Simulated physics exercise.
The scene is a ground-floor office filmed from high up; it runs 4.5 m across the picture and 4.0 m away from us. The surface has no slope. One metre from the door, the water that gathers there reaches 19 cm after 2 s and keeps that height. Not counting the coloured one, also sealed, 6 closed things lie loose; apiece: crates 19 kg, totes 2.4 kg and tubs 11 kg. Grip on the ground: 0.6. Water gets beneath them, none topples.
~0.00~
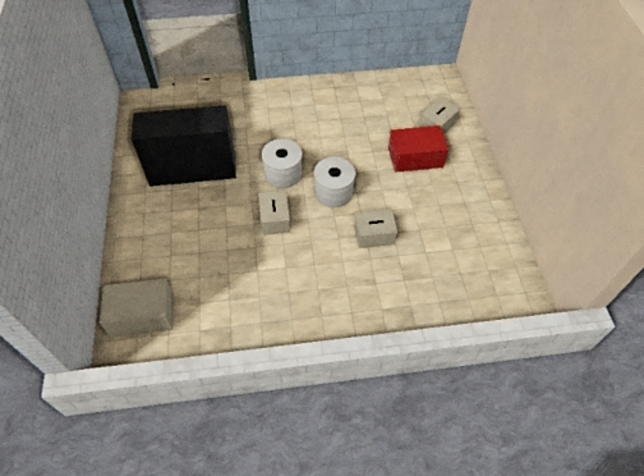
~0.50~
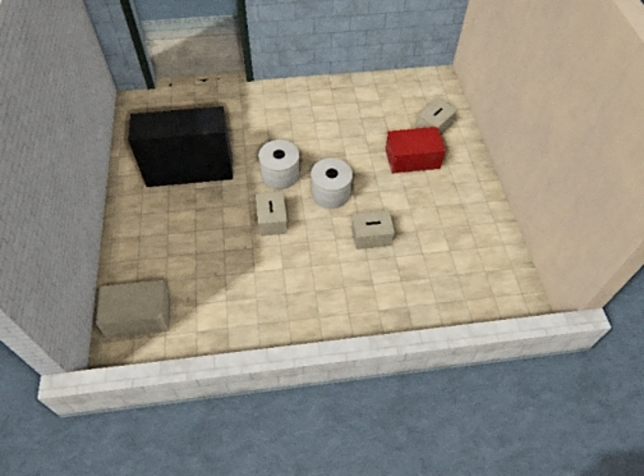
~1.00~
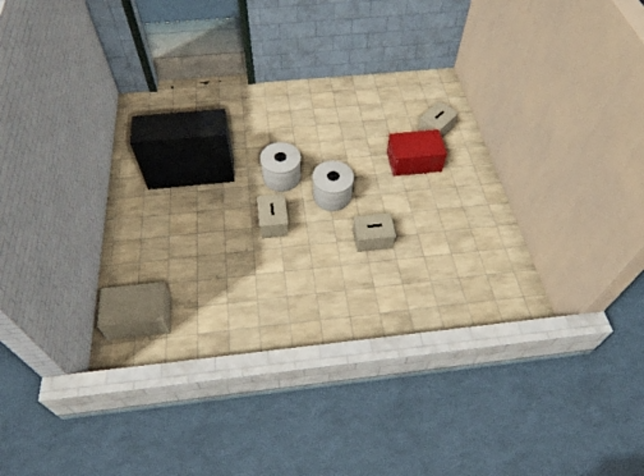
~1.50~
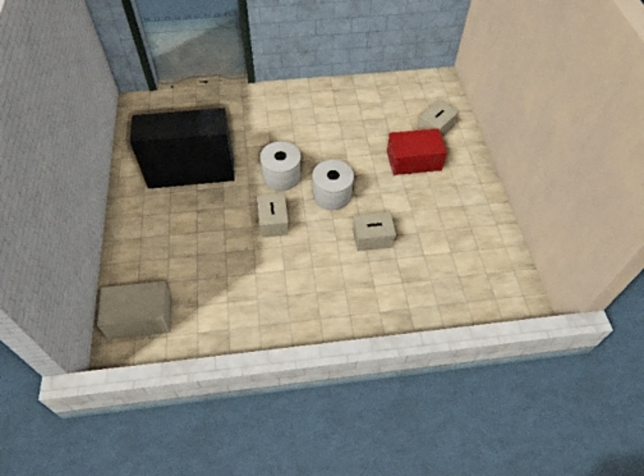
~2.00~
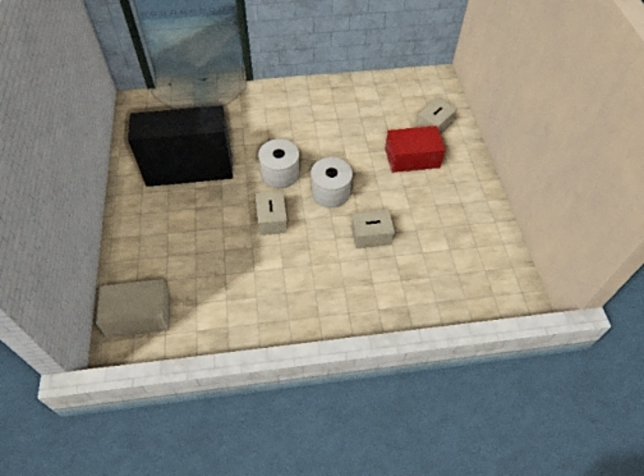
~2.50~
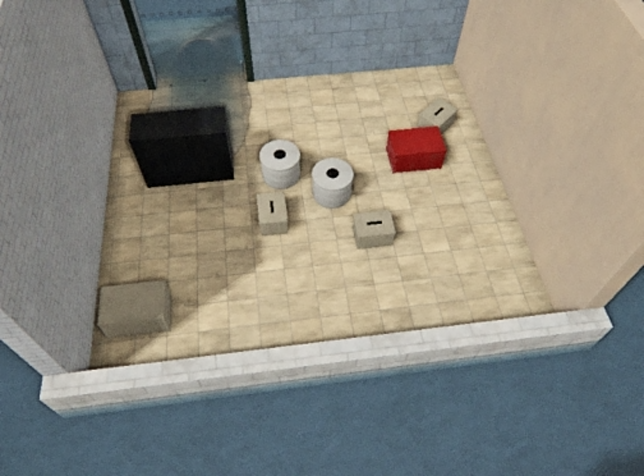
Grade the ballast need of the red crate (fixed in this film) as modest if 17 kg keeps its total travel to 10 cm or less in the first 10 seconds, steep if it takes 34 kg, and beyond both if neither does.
Modest.
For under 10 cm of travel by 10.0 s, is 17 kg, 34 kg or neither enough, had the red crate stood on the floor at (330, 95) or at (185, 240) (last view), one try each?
Note, in order: Both OK; both OK.
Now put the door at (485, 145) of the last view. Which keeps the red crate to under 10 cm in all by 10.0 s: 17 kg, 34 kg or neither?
The big mass is needed.
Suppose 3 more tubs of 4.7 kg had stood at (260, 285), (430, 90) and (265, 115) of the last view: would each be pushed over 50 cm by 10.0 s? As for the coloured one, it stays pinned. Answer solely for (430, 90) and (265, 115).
Taking them in order, the first is inside the line and the second is beyond the line.
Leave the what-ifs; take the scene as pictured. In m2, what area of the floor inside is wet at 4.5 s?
My estimate is roughly 8.5 m2.
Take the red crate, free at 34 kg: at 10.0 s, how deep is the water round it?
Close to 5 cm deep.
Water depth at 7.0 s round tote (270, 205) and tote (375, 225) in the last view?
About 1 and 2 cm.
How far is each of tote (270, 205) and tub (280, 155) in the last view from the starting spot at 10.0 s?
One is off by 30 cm, the other by 50 cm, in the order asked.
After 3.5 s the red crate would be 0 cm from its start with 17 kg and 0 cm from its start with 34 kg; 0 cm of water round it then.
After 4.5 s the red crate would be 0 cm from its start with 17 kg and 0 cm from its start with 34 kg; 3 cm of water round it then.
After 7.0 s the red crate would be 0 cm from its start with 17 kg and 0 cm from its start with 34 kg; 4 cm of water round it then.
After 10.0 s the red crate would be 0 cm from its start with 17 kg and 0 cm from its start with 34 kg; 5 cm of water round it then.
